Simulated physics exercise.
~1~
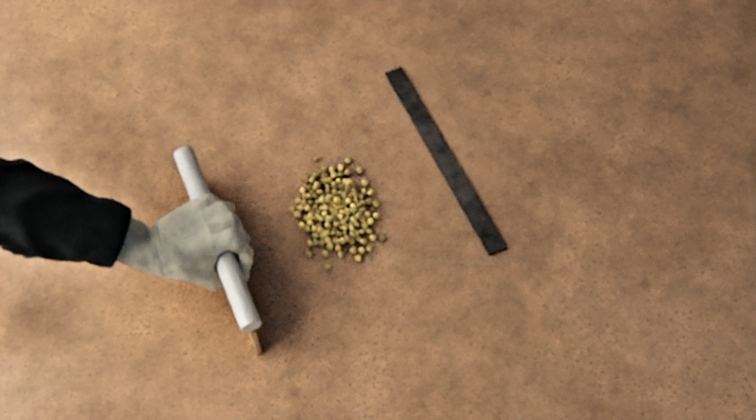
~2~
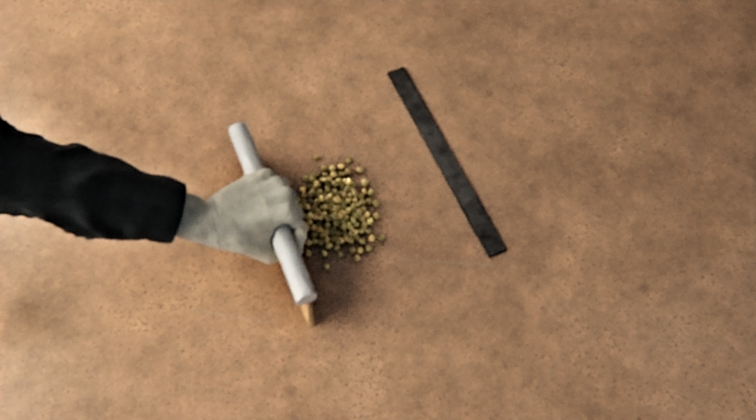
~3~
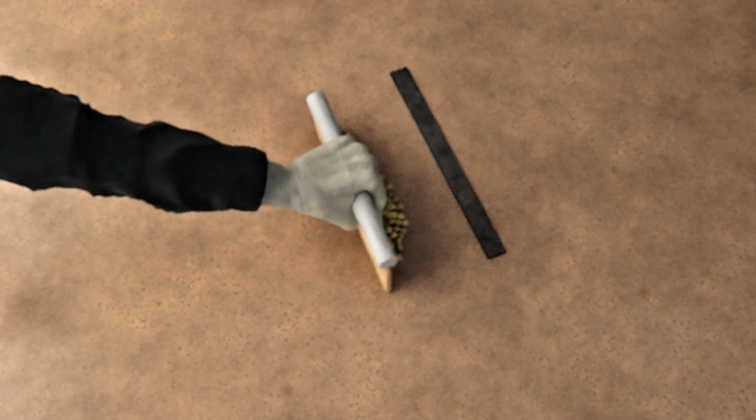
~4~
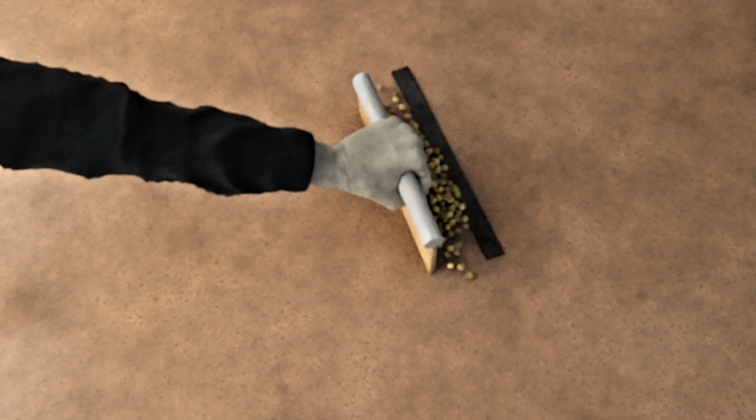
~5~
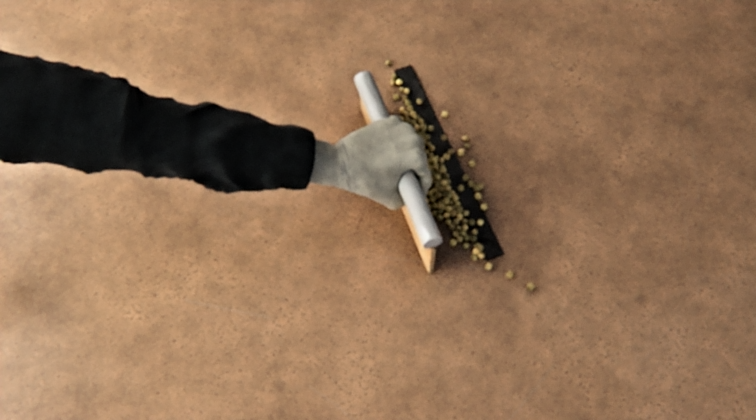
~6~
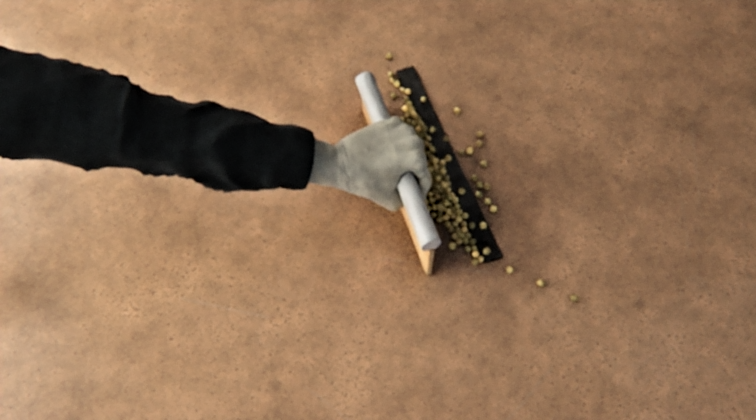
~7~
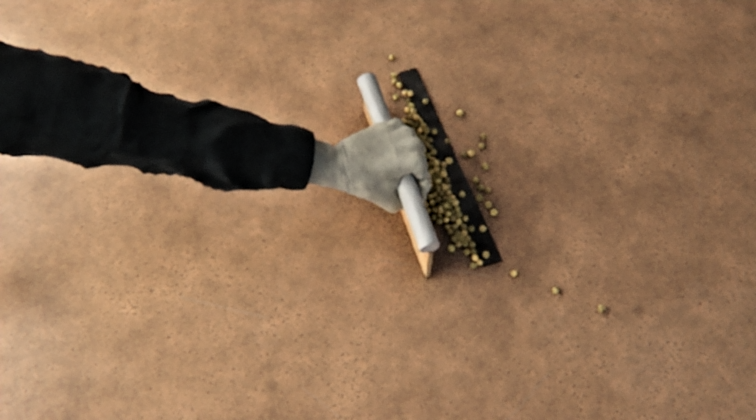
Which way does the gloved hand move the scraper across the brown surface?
The hand pushes the scraper to the right, toward the dark strip.
